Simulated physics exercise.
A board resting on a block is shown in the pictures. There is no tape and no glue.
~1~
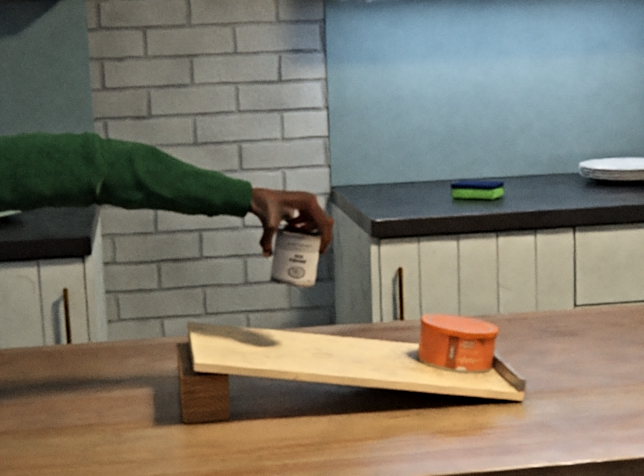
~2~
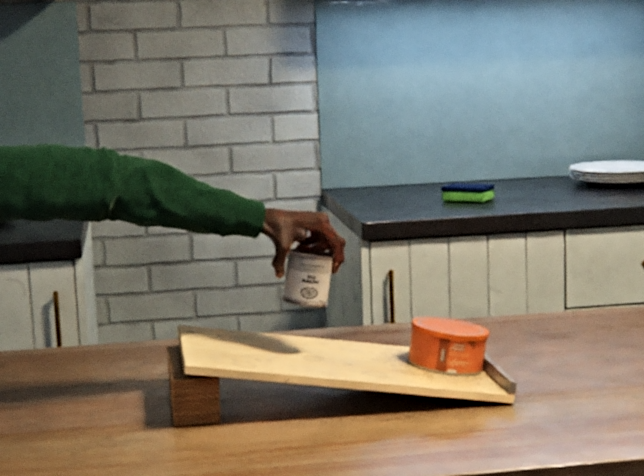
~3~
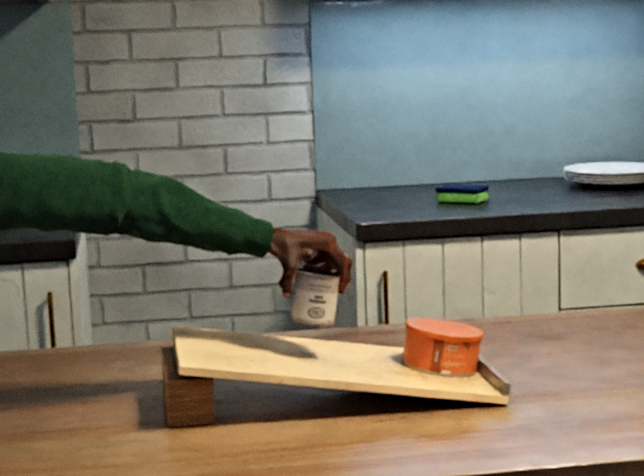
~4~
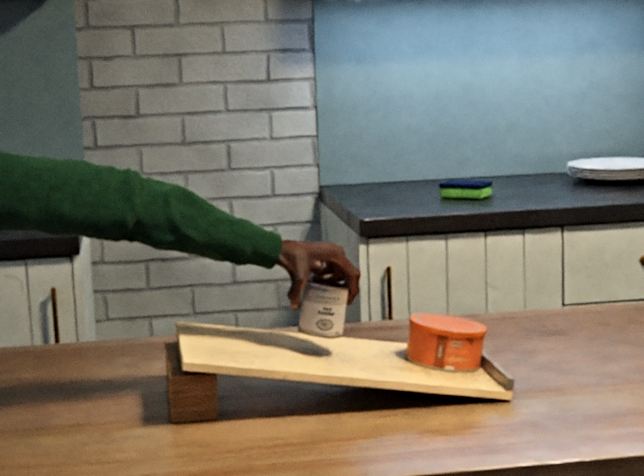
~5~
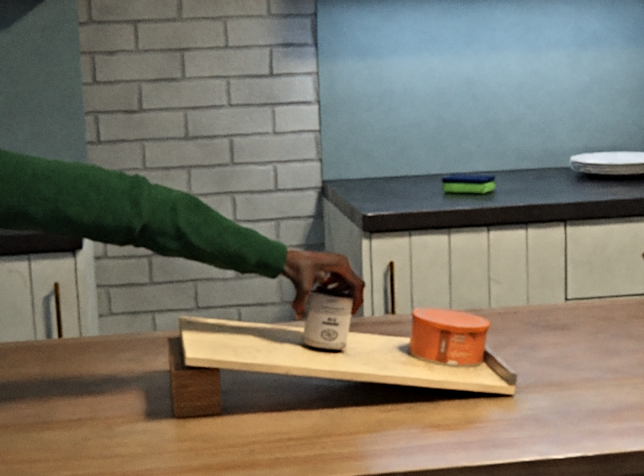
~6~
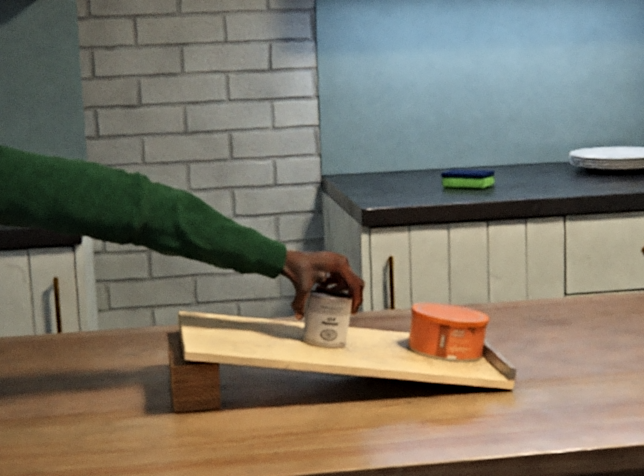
In a kitchen, a green-sleeved arm lowering a white tin onto a sloping board, left of an orange tub.
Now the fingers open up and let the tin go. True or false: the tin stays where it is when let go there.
True.
Then, 0.20 s on from there, no change.
Then, 0.40 s on from there, white tin resting near (327, 319).
Then, 0.60 s on from there, white tin resting near (328, 319).
In the end, both unmoved. At the end, from the last picture's camera, white tin near (328, 319). The white tin keeps its place.
